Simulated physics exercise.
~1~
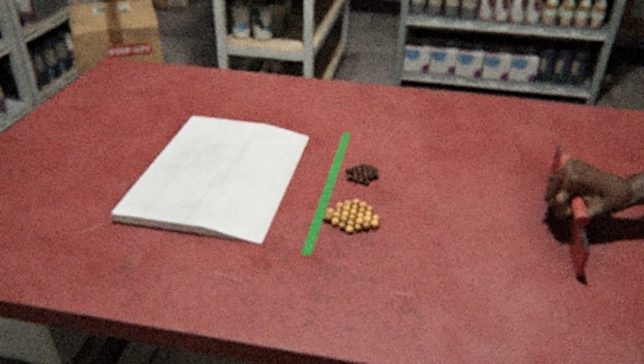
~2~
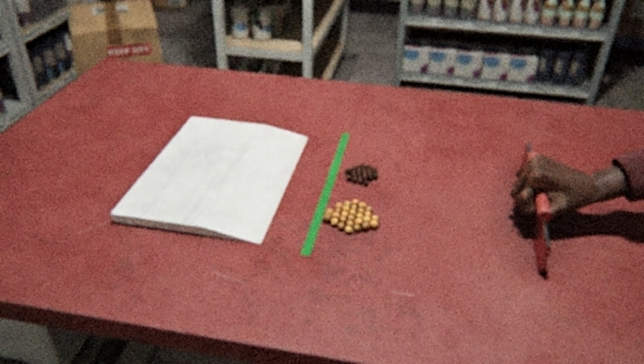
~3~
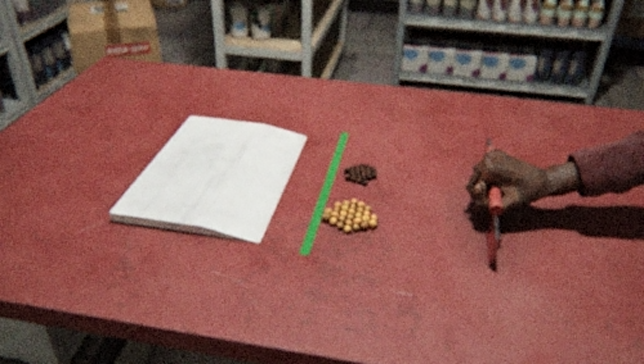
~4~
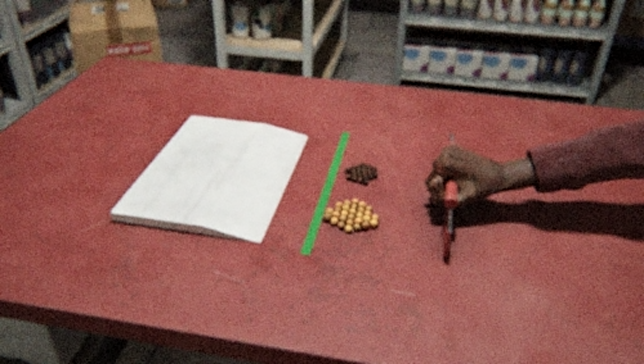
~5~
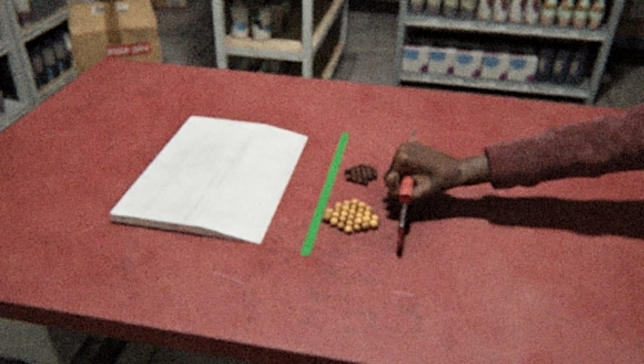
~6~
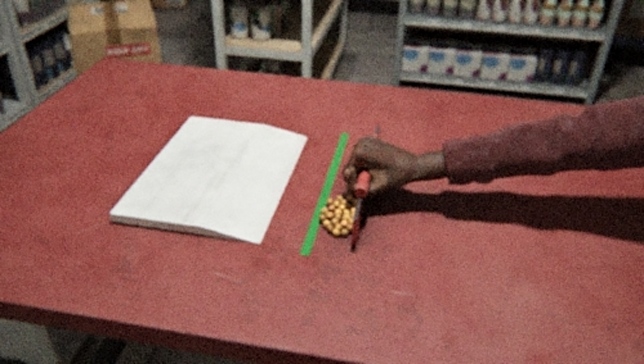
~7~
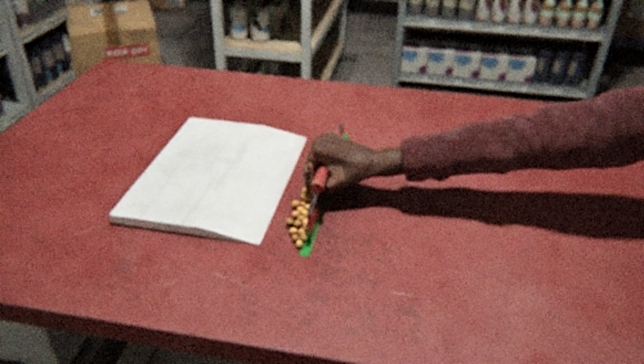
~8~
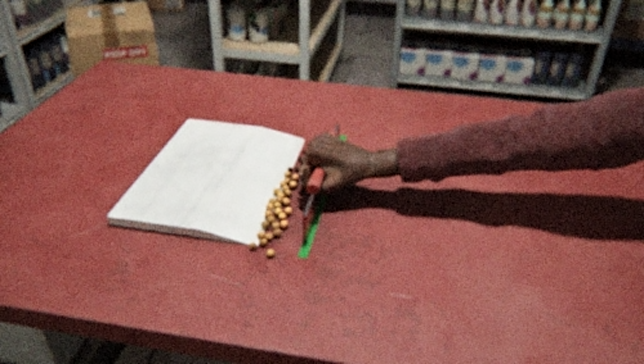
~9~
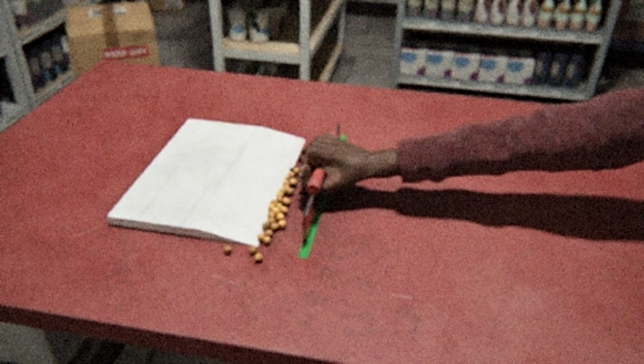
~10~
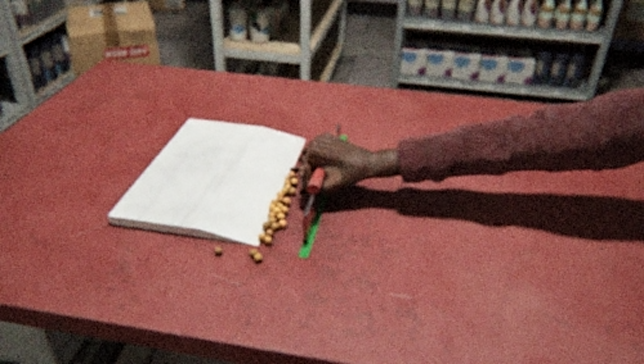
A hand in a dark reddish sleeve holds a red scraper upright at the right of a worn red tabletop, seen from above at an angle by a slightly swaying camera, with stocked shelves behind. A white slab lies left of centre, beside a green tape line, with yellowish beads and a smaller dark cluster just right of it. The hand sweeps the scraper quickly left, reaches both lots and pushes them over the tape. It stops at the line while the yellowish beads spill against the slab's near edge. A couple roll farther left, and nearly all finish short of the slab's top, the hand staying still.
